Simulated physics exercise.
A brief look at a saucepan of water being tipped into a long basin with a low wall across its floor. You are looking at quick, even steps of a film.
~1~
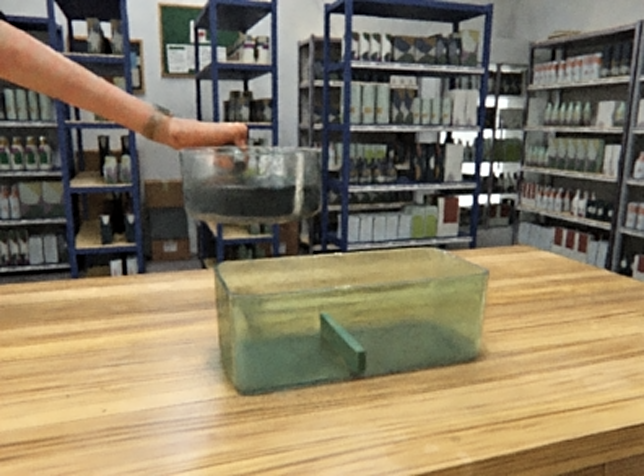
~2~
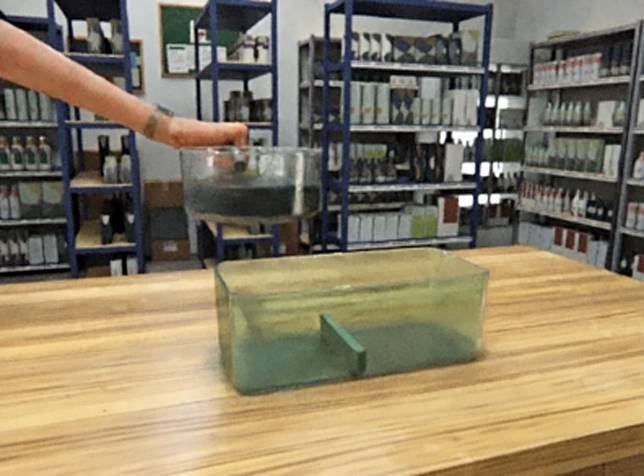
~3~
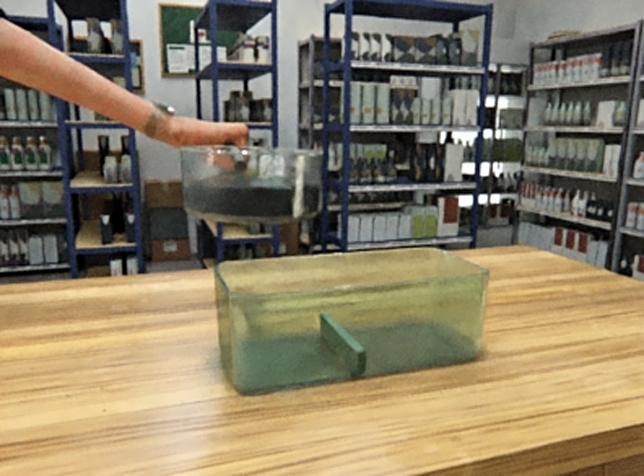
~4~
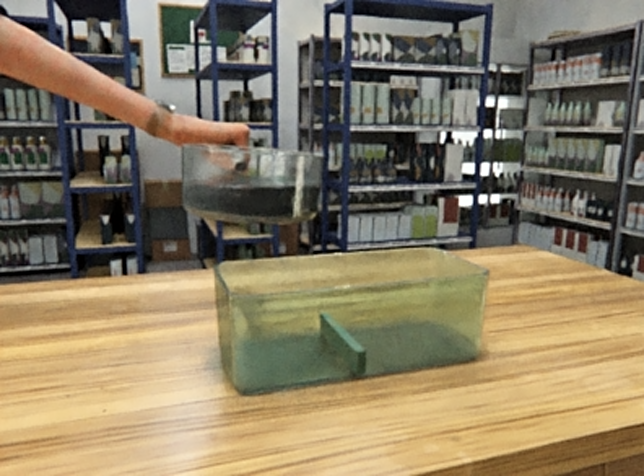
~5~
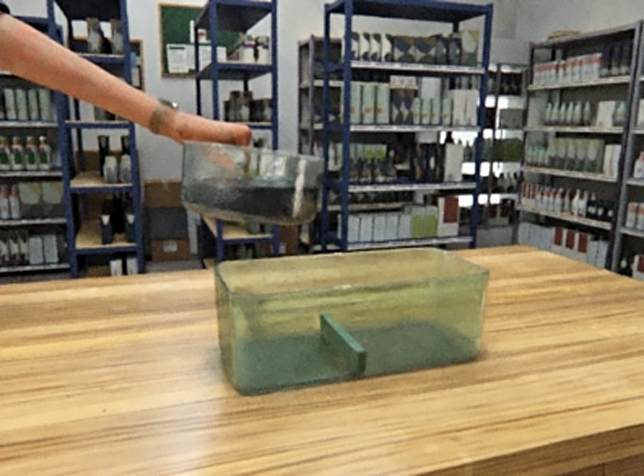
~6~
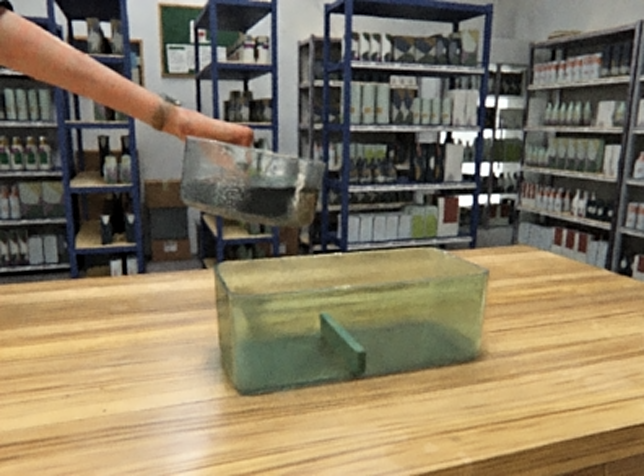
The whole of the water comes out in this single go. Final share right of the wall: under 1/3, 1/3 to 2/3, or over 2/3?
The right side is left with enough for a third but not past two thirds.
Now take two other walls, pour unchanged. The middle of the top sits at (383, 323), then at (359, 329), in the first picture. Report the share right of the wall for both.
Note: Roughly 5 % in case one, 30 % in case two.
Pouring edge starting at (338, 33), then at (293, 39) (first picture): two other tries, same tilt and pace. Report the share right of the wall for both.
Estimate, first then second: 85 per cent and 55 per cent.
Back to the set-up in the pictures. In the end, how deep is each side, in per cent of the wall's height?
About 40 left, about 50 right.
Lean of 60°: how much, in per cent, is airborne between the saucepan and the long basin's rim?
Something close to 25 percent of it.
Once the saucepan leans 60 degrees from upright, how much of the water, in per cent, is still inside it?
My estimate is close to 70 percent remaining.
A moment on, the tilt is 60° and 69 per cent is still to pour, 1 is left of the wall and 6 right of it.
Next, the tilt is 93° and 16 per cent is still to pour, 20 is left of the wall and 55 right of it.
Then the tilt is 103° and 1 per cent is still to pour, 40 is left of the wall and 58 right of it.
Later the tilt is 103° and 0 per cent is still to pour, 41 is left of the wall and 58 right of it.
Finally, 41 per cent lies left of the wall, 58 right of it and 0 outside.
